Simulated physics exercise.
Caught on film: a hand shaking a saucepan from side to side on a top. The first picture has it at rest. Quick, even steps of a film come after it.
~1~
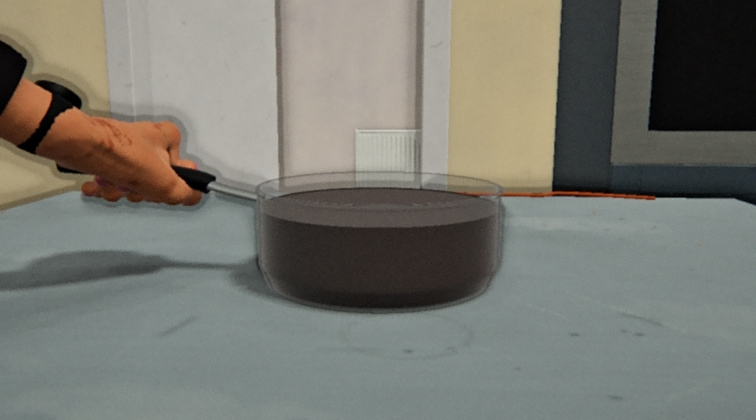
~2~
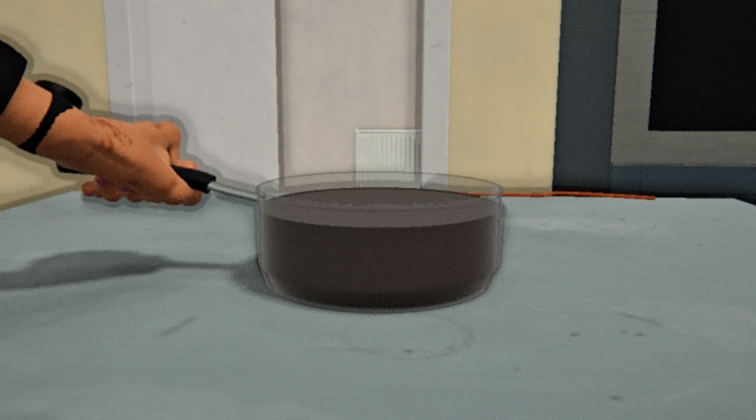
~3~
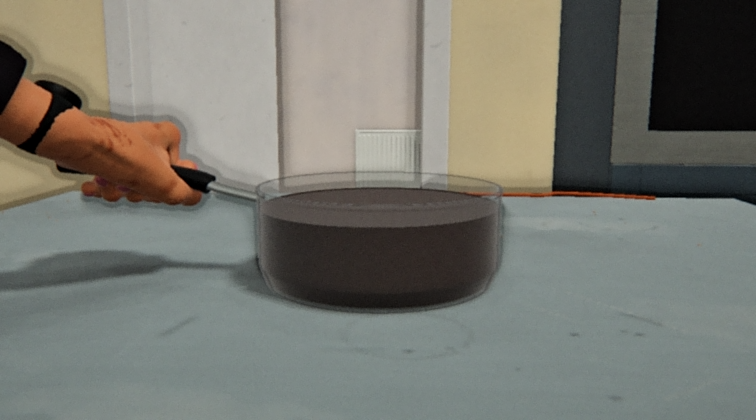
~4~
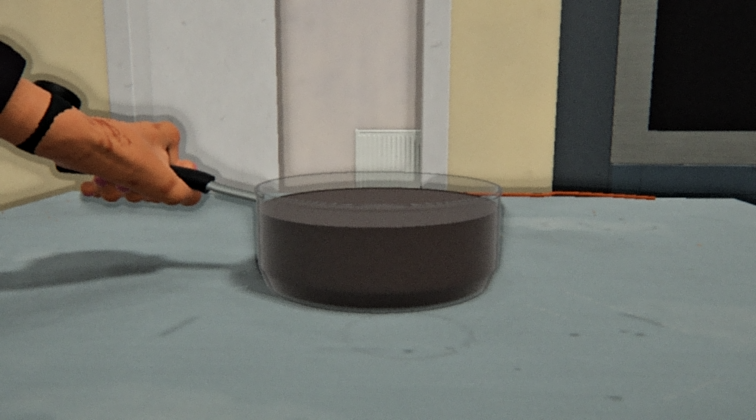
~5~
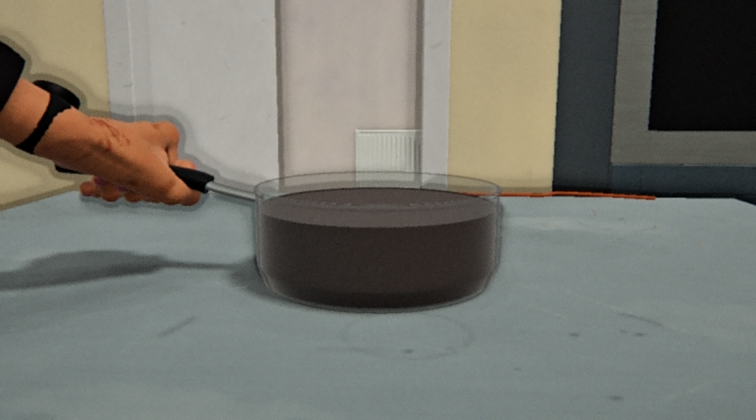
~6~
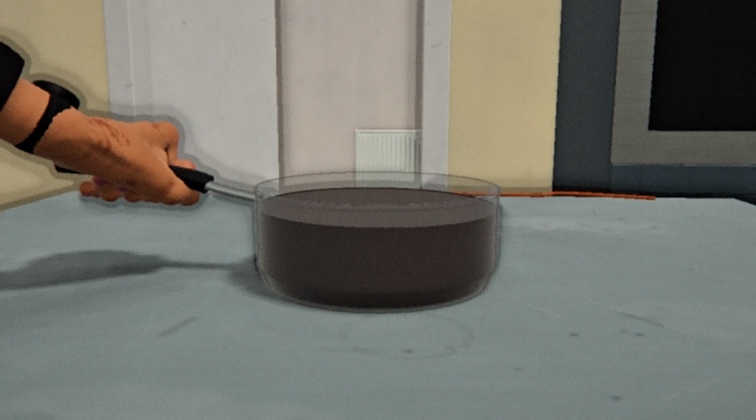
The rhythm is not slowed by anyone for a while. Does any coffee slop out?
It contains the liquid.
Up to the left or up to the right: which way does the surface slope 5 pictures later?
The level is higher on the right end.
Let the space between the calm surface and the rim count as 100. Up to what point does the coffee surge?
30 per cent.
A moment on, the highest wave so far stays far below the rim.
Further on, the highest wave so far climbs under half way to the rim.
When it is over, the highest wave so far climbs under half way to the rim; nothing has left it.
